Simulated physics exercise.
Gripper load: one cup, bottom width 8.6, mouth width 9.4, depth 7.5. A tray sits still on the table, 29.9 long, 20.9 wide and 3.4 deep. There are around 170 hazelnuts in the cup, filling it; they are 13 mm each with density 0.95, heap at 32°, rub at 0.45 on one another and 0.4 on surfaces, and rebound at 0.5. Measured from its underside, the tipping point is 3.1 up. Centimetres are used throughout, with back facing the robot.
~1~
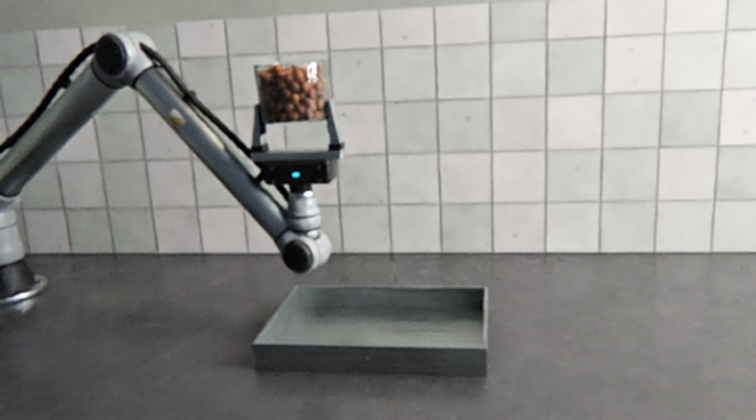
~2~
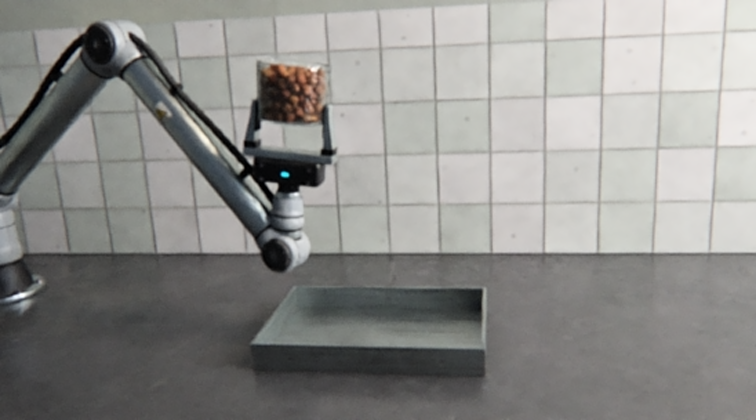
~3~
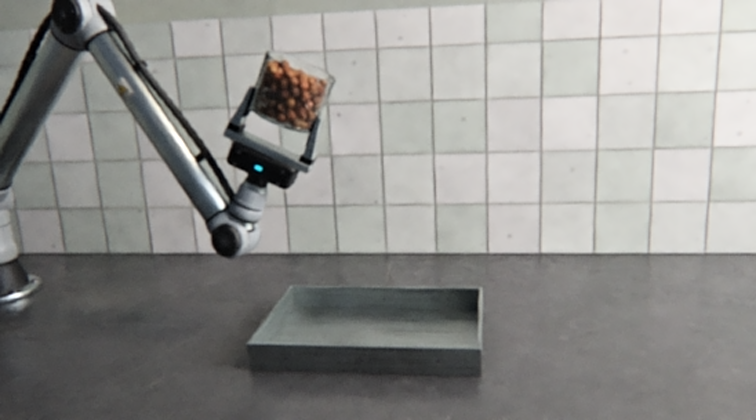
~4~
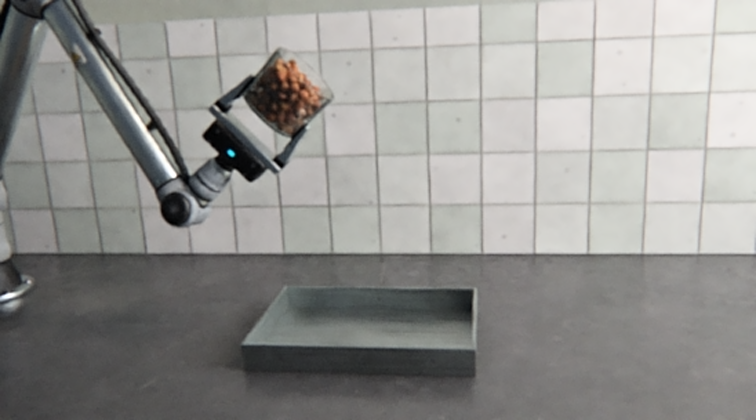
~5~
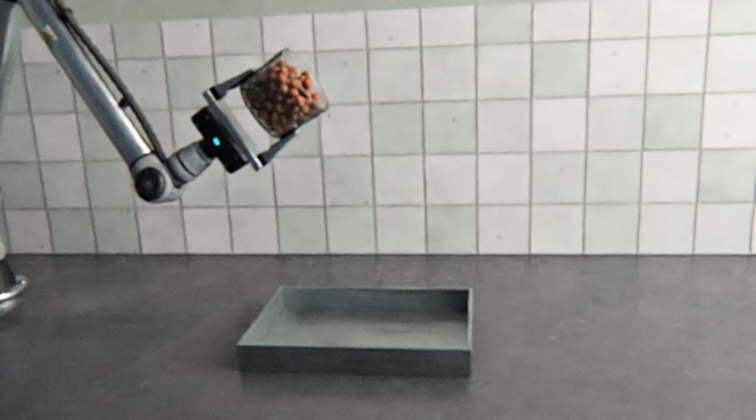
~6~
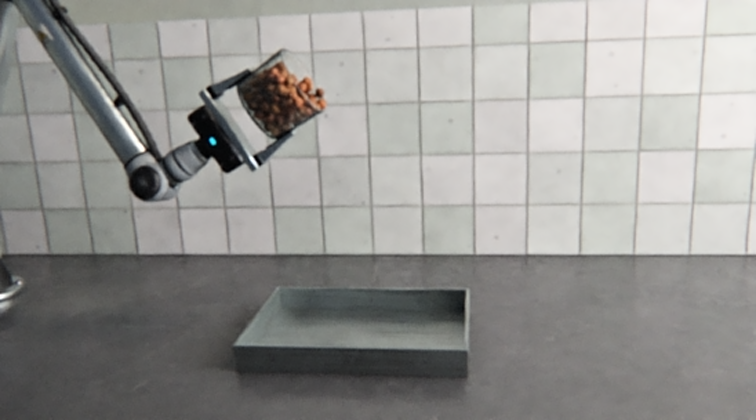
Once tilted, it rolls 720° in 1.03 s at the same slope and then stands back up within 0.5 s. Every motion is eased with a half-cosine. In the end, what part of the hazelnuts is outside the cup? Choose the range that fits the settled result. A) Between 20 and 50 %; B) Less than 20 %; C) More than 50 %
Less than 20 %.
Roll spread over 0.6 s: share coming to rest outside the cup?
With that change you'd see near 5 per cent.
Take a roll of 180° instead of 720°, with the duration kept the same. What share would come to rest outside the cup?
I'd expect some 10 per cent.
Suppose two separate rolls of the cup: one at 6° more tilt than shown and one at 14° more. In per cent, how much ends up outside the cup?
About 20 and 35 per cent.
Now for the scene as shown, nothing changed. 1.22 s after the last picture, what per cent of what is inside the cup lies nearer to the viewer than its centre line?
Something like 50 per cent, give or take.
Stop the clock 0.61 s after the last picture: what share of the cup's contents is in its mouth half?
Roughly 45 percent.
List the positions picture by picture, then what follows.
The cup middle at (293, 93), upright; upper third of the load around (291, 81), from x 260 to 320, top at y 70; 174 in the cup, in the first frame.
The cup middle at (293, 93), tipped 7°; upper third of the load around (290, 81), from x 265 to 320, top at y 70, in the second frame.
The cup middle at (291, 94), tipped 26°; upper third of the load around (285, 81), from x 260 to 325, top at y 65, in the third frame.
The cup middle at (287, 95), tipped 46°; upper third of the load around (282, 81), from x 255 to 320, top at y 65, in the fourth frame.
The cup middle at (283, 96), tipped 58°; upper third of the load around (280, 82), from x 250 to 315, top at y 65, in the fifth frame.
The cup middle at (280, 96), tipped 59°; upper third of the load around (275, 84), from x 245 to 320, top at y 65; 174 in the cup, in the sixth frame.
Then, 0.61 s on, tipped 59°, highest piece 40 above the table; 164 in the cup, 5 in the tray, 5 in flight or on a rim.
Then, 1.22 s on, tipped 40°, highest piece 38 above the table; 158 in the cup, 9 in the tray, 4 on the table or floor, 3 in flight or on a rim.
Then, 1.73 s on, upright, highest piece 39 above the table; 157 in the cup, 13 in the tray, 4 on the table or floor.
Then, 2.43 s on, upright, highest piece 39 above the table; 157 in the cup, 13 in the tray, 4 on the table or floor.
In the end, 157 in the cup, 13 in the tray, 4 on the table or floor. That is 10 % outside the cup.
